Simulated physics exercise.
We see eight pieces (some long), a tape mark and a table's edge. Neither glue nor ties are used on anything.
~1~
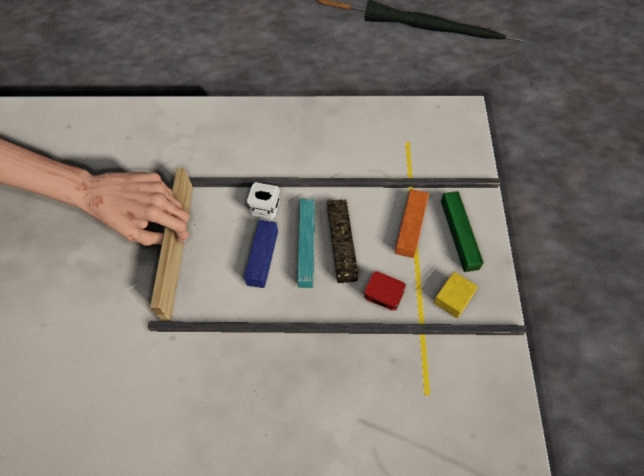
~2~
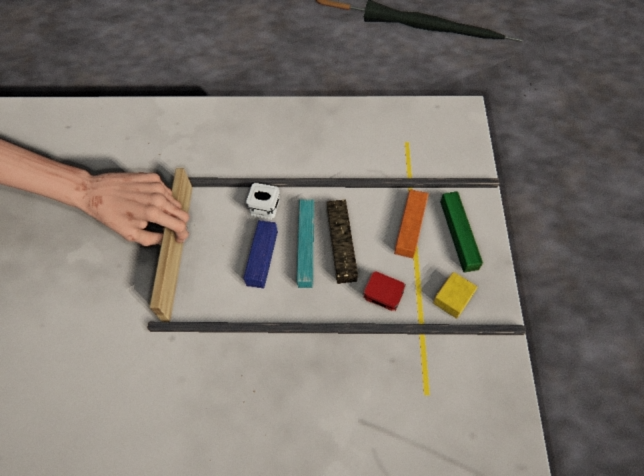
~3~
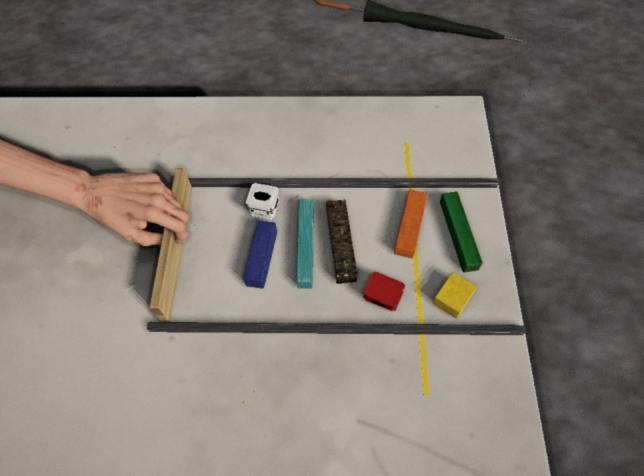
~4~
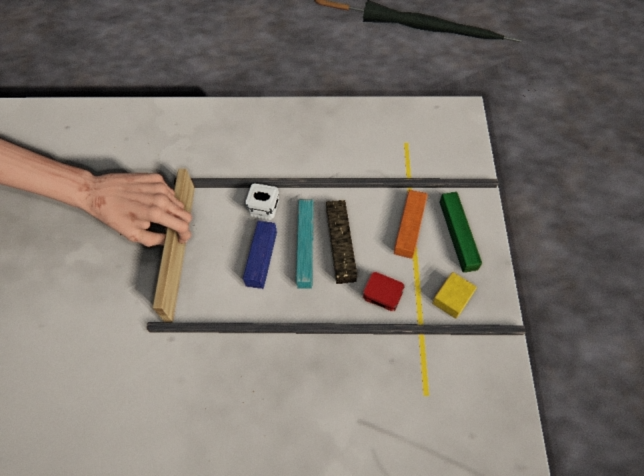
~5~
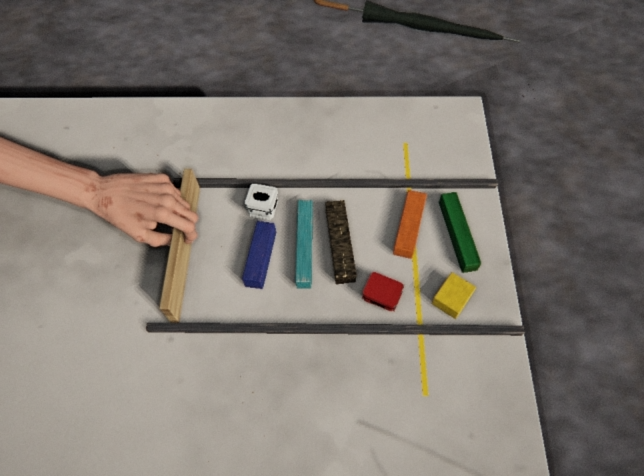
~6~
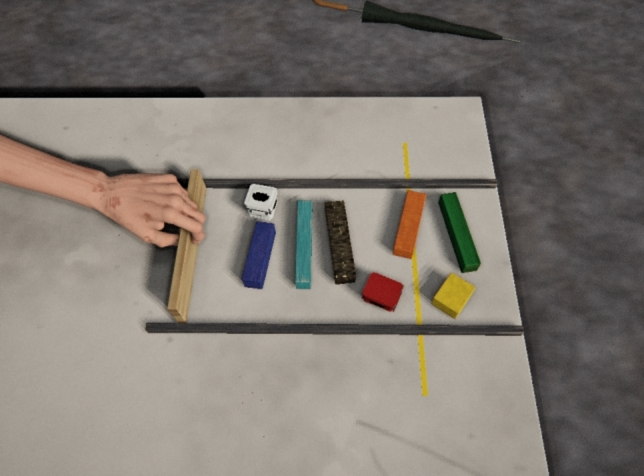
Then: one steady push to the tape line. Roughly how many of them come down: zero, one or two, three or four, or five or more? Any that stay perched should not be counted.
Zero.
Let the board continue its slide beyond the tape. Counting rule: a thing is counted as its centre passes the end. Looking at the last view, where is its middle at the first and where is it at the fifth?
I'd put the first at about (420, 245) and the next at about (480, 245).
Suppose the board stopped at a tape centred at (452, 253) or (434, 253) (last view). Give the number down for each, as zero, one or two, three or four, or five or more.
Going one tape after another, I'd say either one or two for the first and one to two for the second.
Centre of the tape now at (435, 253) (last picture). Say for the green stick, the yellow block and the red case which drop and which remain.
The outcome is that the green stick goes down, the yellow block does not come off and the red case does not come off.
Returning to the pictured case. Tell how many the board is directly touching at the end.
Well, it touches 3.
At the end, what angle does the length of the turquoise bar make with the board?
Near 5 degrees.
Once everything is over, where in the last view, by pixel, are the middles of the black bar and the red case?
The first comes to rest at (463, 242), and the second at (433, 308).
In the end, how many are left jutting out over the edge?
1 of them.
Early on, none off yet; green stick at rest near (459, 232); yellow block at rest near (453, 296); orange bar at rest near (410, 224).
A while later, none off yet; green stick travelled a little near (471, 232); yellow block at rest near (453, 296); orange bar travelled about its own width near (452, 224).
Finally, the number that fall off is zero.
